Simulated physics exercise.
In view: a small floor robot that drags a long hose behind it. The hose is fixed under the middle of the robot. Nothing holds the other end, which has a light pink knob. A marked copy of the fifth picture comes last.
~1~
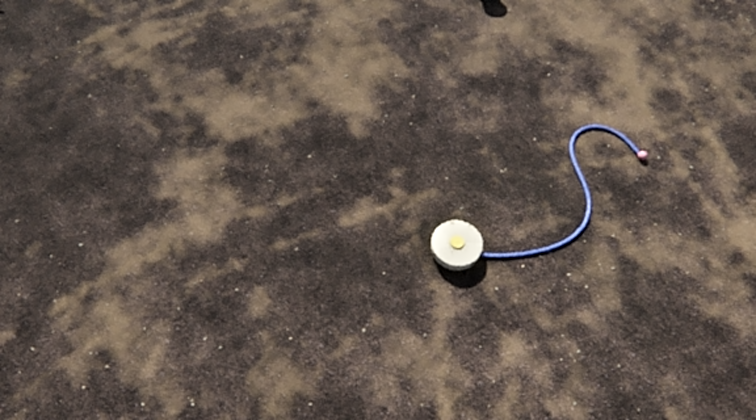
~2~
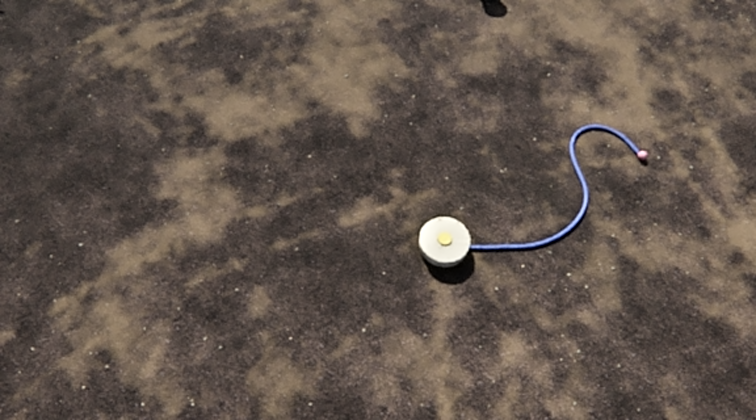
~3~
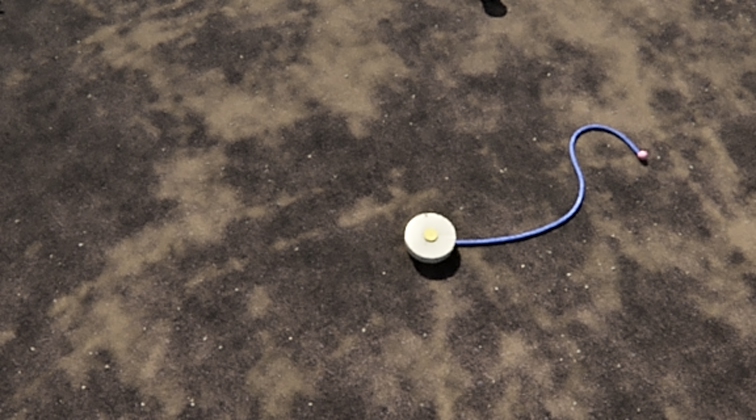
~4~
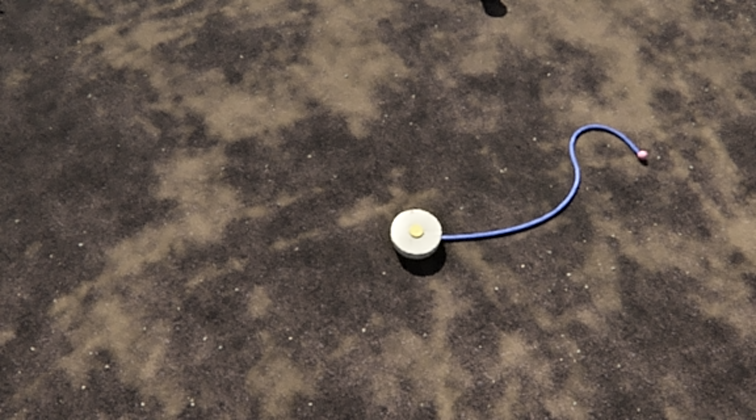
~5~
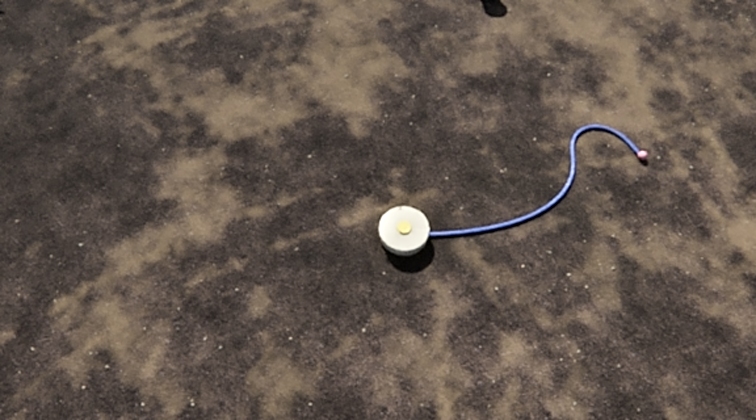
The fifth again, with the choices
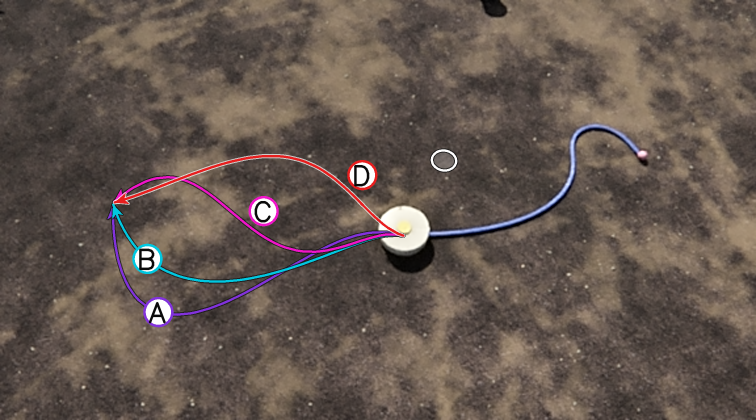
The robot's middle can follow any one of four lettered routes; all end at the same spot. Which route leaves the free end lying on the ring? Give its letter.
D.
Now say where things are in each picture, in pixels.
The first frame shows robot (456, 246); free end (643, 156).
The second frame shows robot (444, 243); free end (643, 156).
The third frame shows robot (430, 239); free end (643, 156).
The fourth frame shows robot (416, 235); free end (643, 156).
The fifth frame shows robot (404, 232); free end (643, 156).
On the marked copy, A from (404, 236) via (222, 304) to (113, 206); B from (404, 236) via (238, 280) to (113, 204); C from (404, 236) via (247, 225) to (114, 202); D from (404, 236) via (278, 156) to (115, 202); the ring at (444, 160).
Taking D. A third of the way, robot (314, 161), middle of the hose (480, 176), free end (633, 150).
Two thirds of the way, robot (198, 167), middle of the hose (367, 162), free end (527, 159).
When it is over, robot (110, 199), middle of the hose (284, 175), free end (444, 160); the free end is on the ring.
As for the rest, A leaves the free end at (437, 213); B leaves the free end at (444, 208); C leaves the free end at (449, 190).
